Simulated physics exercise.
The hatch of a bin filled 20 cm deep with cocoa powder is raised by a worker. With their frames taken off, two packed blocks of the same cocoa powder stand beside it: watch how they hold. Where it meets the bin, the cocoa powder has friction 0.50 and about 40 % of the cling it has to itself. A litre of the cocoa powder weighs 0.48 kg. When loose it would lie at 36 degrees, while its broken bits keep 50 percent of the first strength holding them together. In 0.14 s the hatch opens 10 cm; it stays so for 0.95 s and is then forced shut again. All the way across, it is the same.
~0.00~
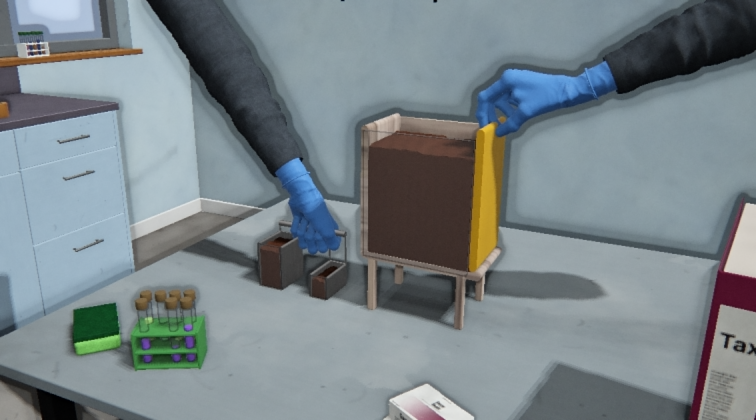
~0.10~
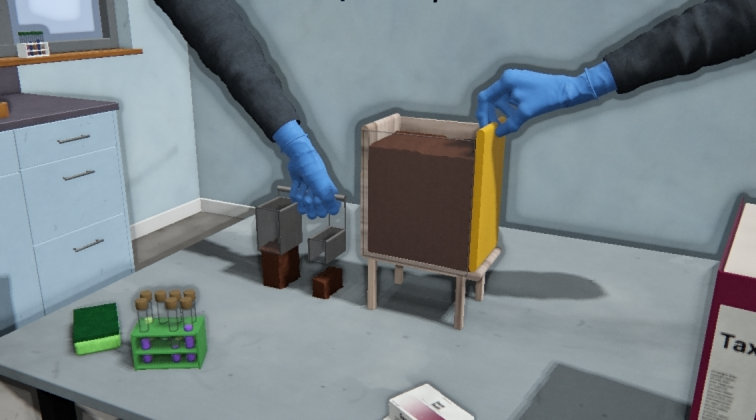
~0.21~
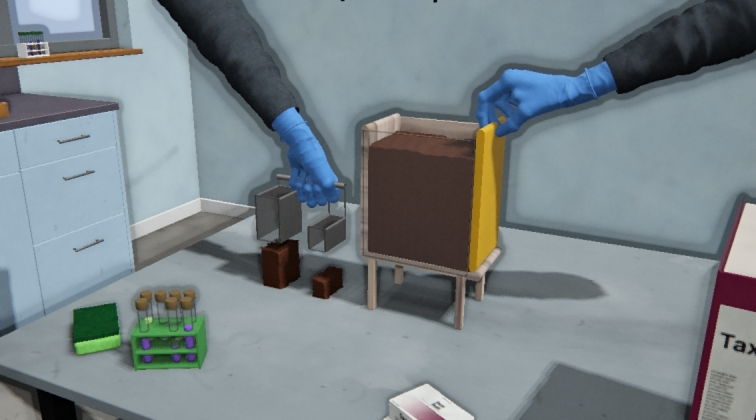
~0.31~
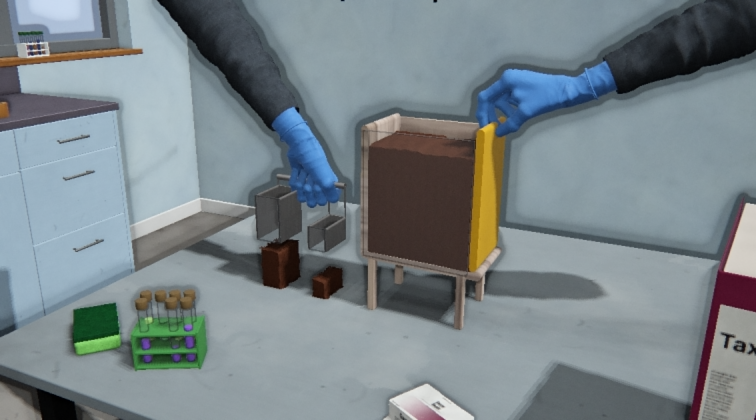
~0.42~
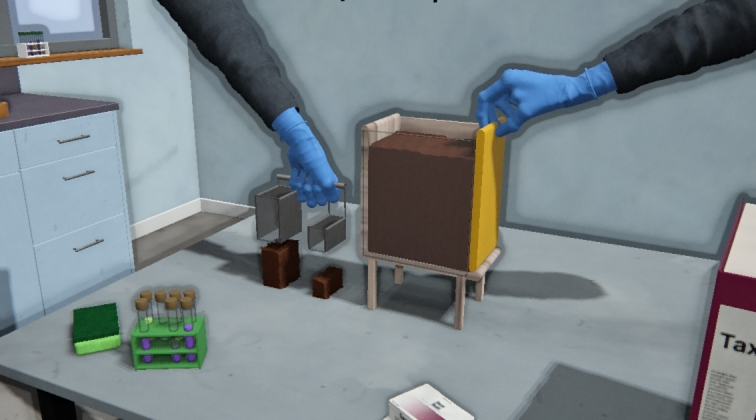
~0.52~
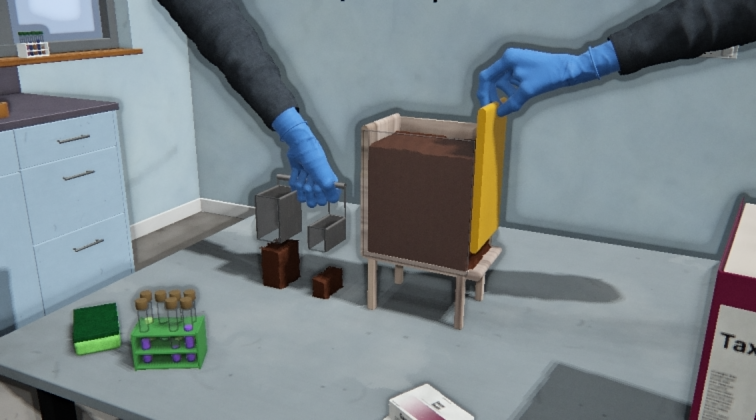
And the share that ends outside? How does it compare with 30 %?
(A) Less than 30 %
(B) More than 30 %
A.
By 0.78 s, the hatch is 10 cm open and 0 % is out.
By 1.09 s, the hatch is 10 cm open and 0 % is out.
By 1.39 s, the hatch is 10 cm open and 0 % is out.
By 1.70 s, the hatch is 2.6 cm open and 0 % is out.
By 1.94 s, at the end, the hatch is shut and 1 % is out.
